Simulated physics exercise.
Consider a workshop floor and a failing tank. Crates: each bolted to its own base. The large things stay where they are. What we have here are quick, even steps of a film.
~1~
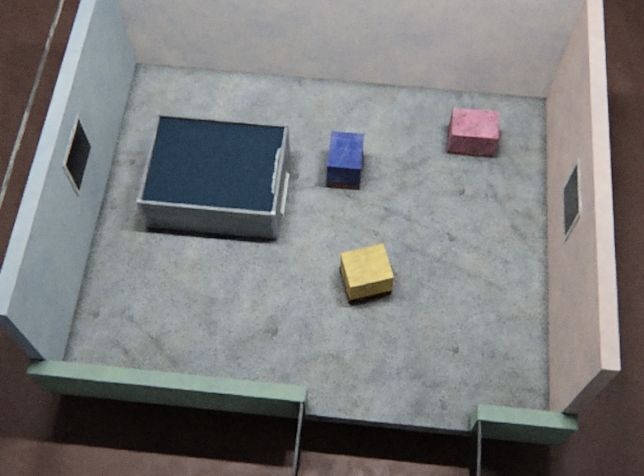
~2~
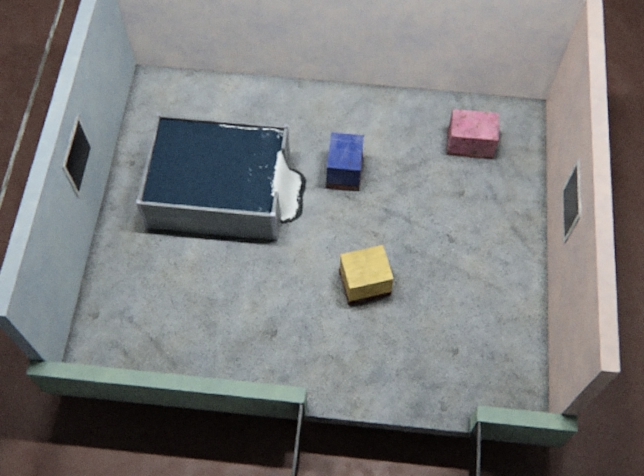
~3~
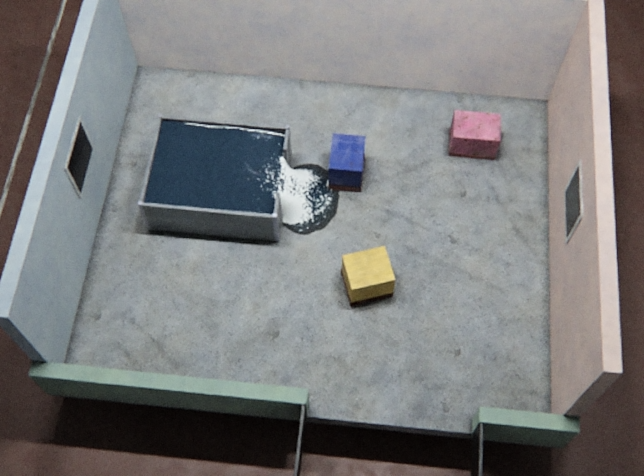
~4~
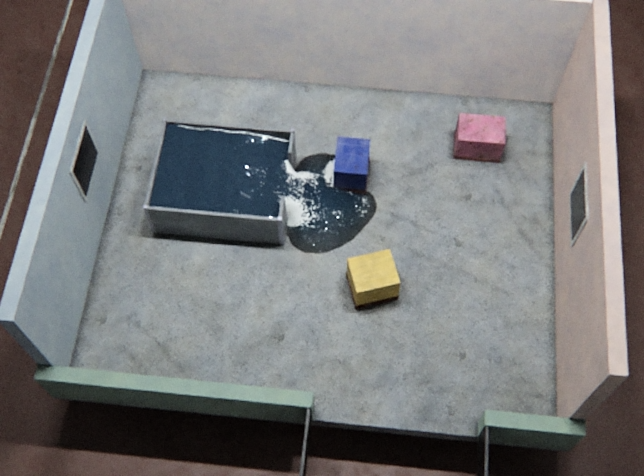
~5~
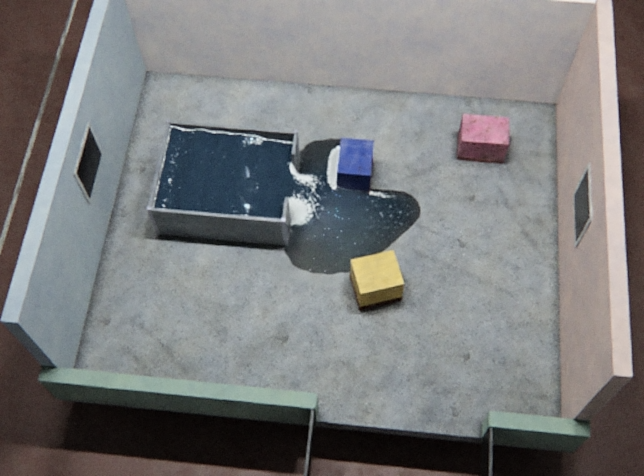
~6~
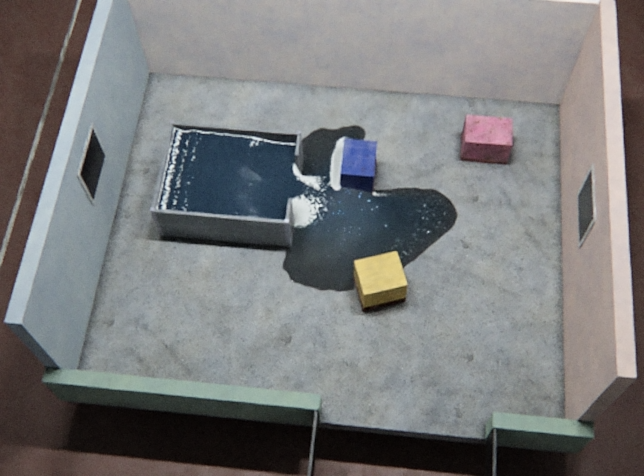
A walled workshop floor of grey concrete, open at a gap in the low green front wall, is seen from high above. A tank of dark blue water stands at left, with a blue block near its right side, a yellow one nearer the front and a pink one toward the back right. Water bursts from the tank's right side, foams around the blue block and spreads rightward in a dark pool reaching the yellow block, while the view shifts slightly.
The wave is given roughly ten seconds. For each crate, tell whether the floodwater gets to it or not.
Crate by crate: Pink crate - reached; blue crate - reached; yellow crate - reached.
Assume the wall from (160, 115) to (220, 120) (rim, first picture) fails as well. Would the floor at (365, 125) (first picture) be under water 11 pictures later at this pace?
Status of the point: Soaked.
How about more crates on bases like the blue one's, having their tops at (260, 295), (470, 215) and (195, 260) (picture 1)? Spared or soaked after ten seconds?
Going in order, the first crate remains untouched, the second gets reached, while the third remains untouched.
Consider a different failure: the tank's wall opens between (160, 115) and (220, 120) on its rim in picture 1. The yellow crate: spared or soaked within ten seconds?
The yellow crate is not overtopped.
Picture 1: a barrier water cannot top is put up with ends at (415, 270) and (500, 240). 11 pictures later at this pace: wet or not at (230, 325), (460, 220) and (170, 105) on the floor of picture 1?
Taking the three spots in order: Spared, soaked, spared.
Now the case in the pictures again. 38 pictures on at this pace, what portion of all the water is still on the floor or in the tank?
Near 96 percent, give or take.
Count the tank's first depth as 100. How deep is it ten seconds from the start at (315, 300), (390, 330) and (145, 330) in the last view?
Going place by place: 4 %, 4 % and 8 %.
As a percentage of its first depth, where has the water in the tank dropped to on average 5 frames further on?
Around 70 percent.
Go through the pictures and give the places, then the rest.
The water tank at (215, 165) is whole and still, in the first picture.
The front is at (296, 174), out from the gap at (279, 186), in the second picture.
The front is at (330, 214), out from the gap at (281, 188), in the third picture.
The front is at (370, 199), out from the gap at (286, 192), in the fourth picture.
Water pours out at (290, 194) and has run to (414, 207), in the fifth picture.
The front is at (451, 214), out from the gap at (293, 194), in the sixth picture.
A moment on, water covers 30 % of the floor; the pink crate not reached, the blue crate water round its plinth, the yellow crate water round its plinth.
Next, water covers 40 % of the floor; the pink crate water round its plinth, the blue crate water round its plinth, the yellow crate water round its plinth.
Then, water covers 55 % of the floor; the pink crate water round its plinth, the blue crate water round its plinth, the yellow crate water round its plinth.
Later, water covers 80 % of the floor; the pink crate water round its plinth, the blue crate water round its plinth, the yellow crate water round its plinth.
In the end, water covers 100 % of the floor; the pink crate was topped, the blue crate was topped, the yellow crate was topped.
